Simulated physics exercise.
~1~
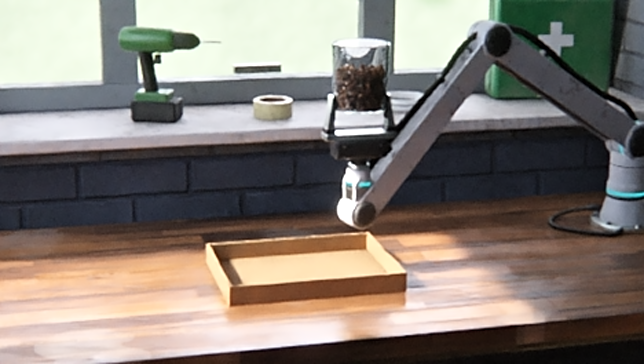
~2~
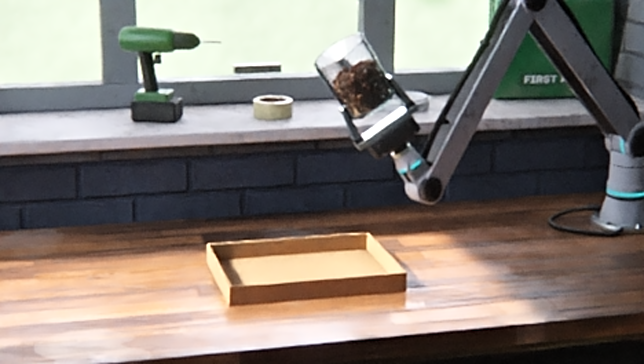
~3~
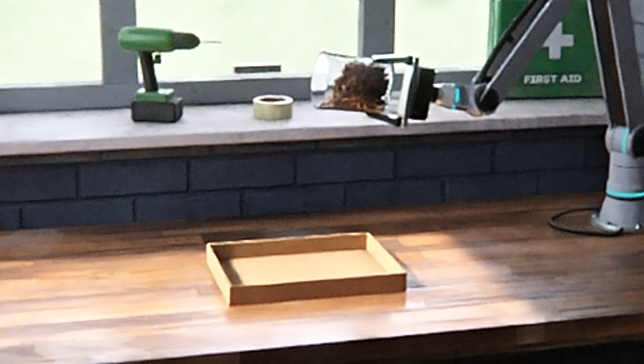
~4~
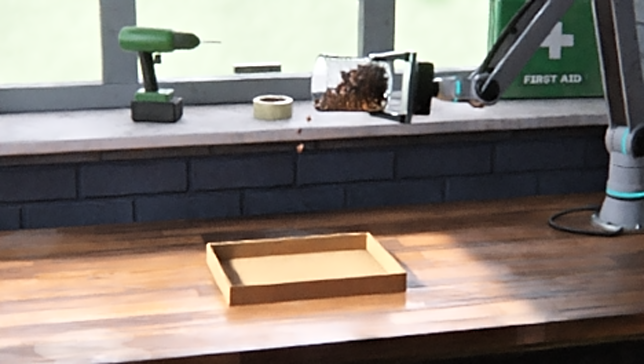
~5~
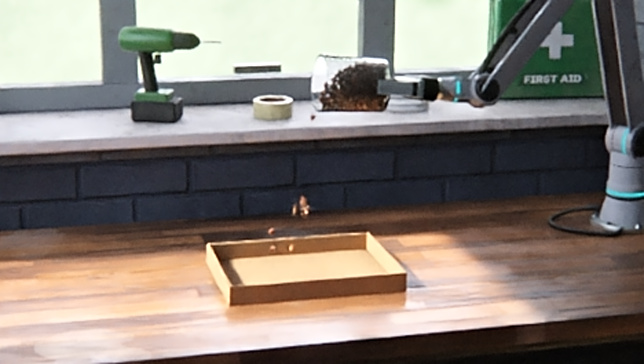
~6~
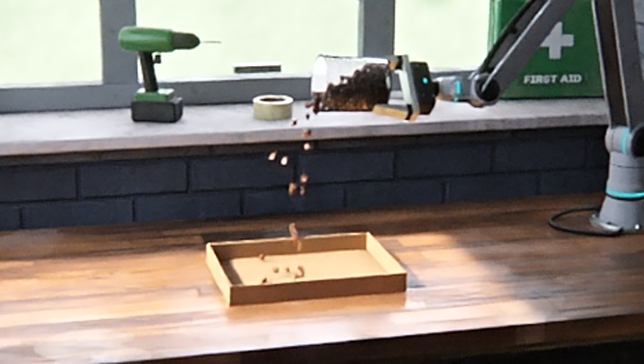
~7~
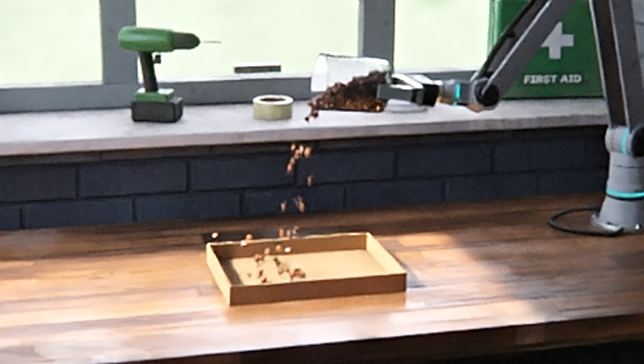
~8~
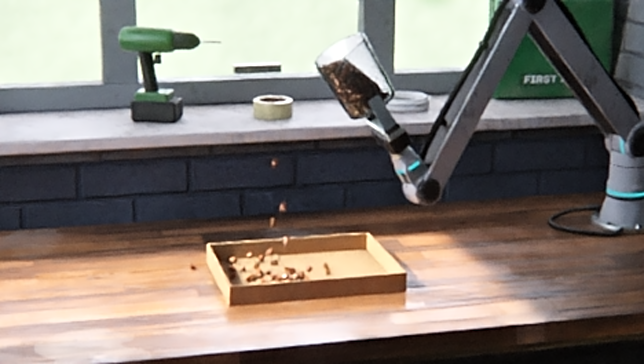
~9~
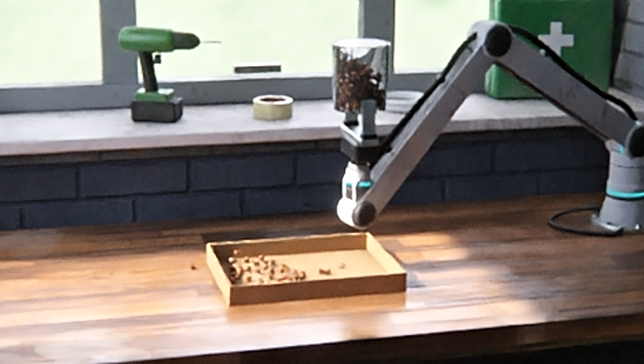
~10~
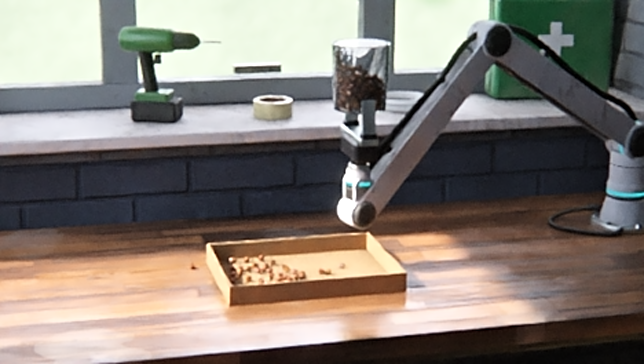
On a wooden workbench beside a window, a robot arm tips a clear beaker of brown pellets onto its side and rolls it, spilling some into a shallow tray, before returning it upright, still holding most of them, with one stray pellet left outside the tray.
